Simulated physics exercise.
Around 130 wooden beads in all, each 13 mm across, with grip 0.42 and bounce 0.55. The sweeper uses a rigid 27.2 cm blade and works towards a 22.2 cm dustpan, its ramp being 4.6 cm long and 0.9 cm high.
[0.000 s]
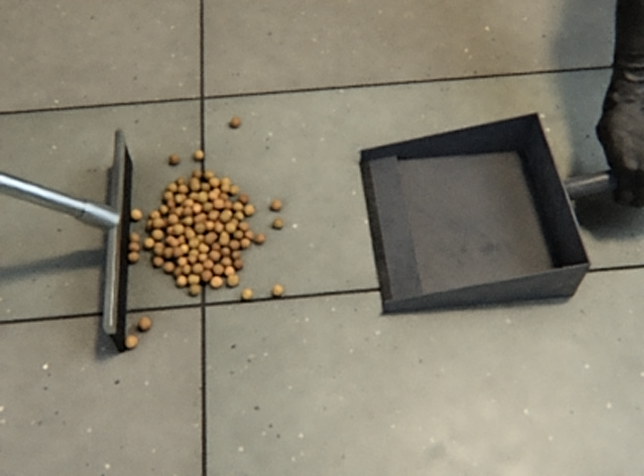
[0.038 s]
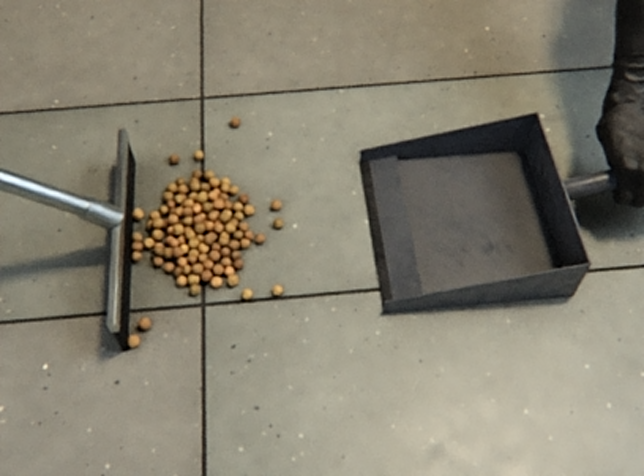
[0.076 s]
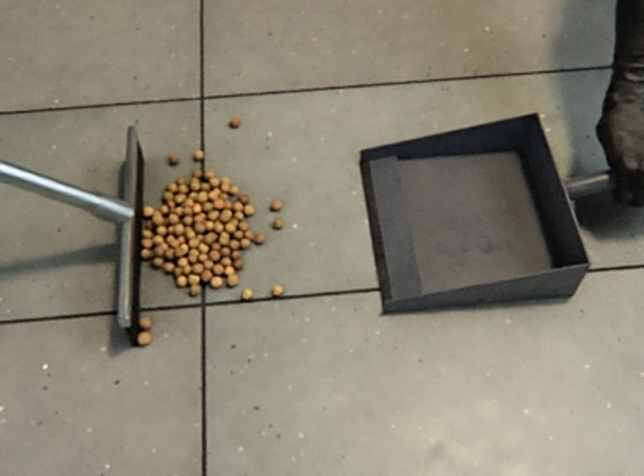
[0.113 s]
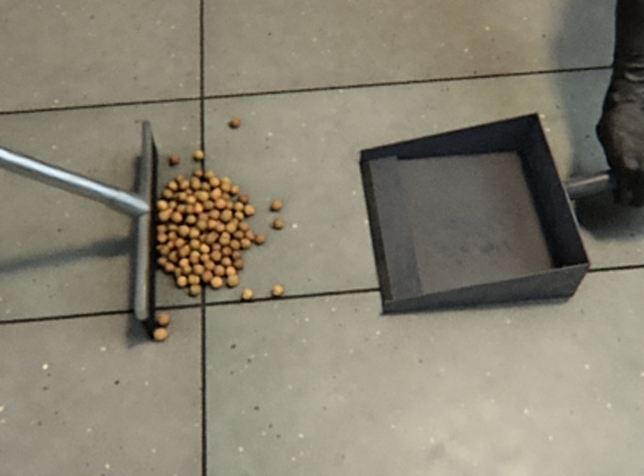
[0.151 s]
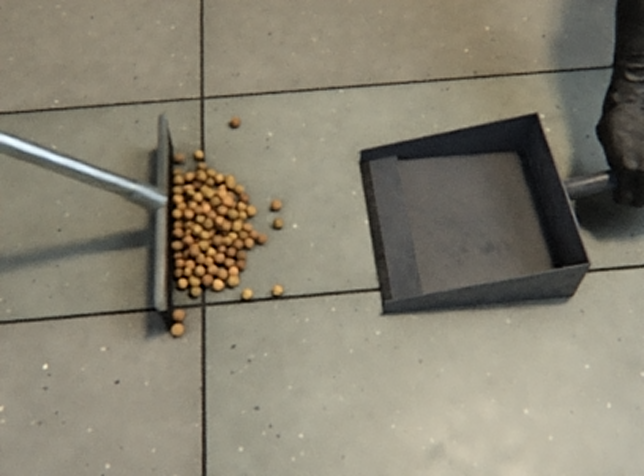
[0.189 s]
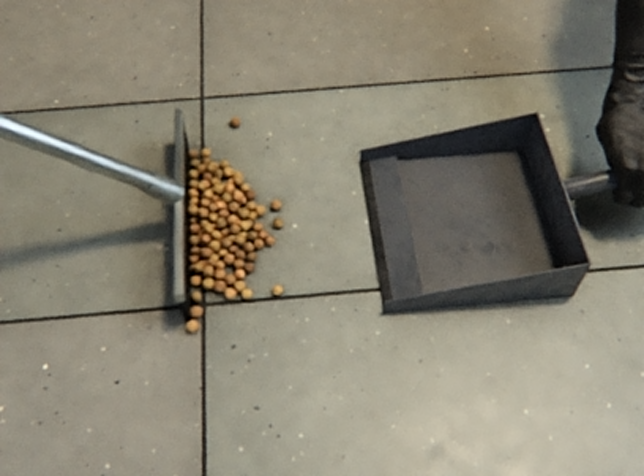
The footage shows a flat blade on a metal handle sliding rightward across grey floor tiles into a pile of small round tan beads, bunching them along its edge, while a dark-gloved hand keeps a black dustpan still at right.
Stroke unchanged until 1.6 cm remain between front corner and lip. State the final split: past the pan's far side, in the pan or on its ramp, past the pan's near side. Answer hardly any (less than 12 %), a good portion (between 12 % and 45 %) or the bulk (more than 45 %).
Far side: A good portion; pan: A good portion; near side: Hardly any.
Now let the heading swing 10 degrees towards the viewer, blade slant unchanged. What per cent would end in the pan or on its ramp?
Estimate: 55 % in pan or on ramp.
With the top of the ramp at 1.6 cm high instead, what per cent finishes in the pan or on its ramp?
I'd guess close to 35 per cent.
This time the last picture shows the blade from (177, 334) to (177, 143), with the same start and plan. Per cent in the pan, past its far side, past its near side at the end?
You'd see pan at 55, far at 15 and near at 10.
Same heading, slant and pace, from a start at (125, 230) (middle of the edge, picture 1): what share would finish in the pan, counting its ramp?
Around 30 %.
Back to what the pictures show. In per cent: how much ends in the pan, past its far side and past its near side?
Far: 30; pan: 35; near: 5 (percent).
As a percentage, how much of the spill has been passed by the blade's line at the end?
Near 15 percent, give or take.
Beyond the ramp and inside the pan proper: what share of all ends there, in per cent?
Roughly 15 percent.
After 0.39 s, middle of the blade 12 cm from the lip; 0 % over the lip, far side 20 %, near side 0 %.
Then, at 0.52 s, middle of the blade 5 cm from the lip; 5 % over the lip, far side 30 %, near side 5 %.
After 0.78 s, middle of the blade 2 cm from the lip; 40 % over the lip, far side 35 %, near side 5 %.
By 2.1 s all is still; far side 30 %, pan 35 %, near side 5 %, in front of the lip or behind the blade 25 %.
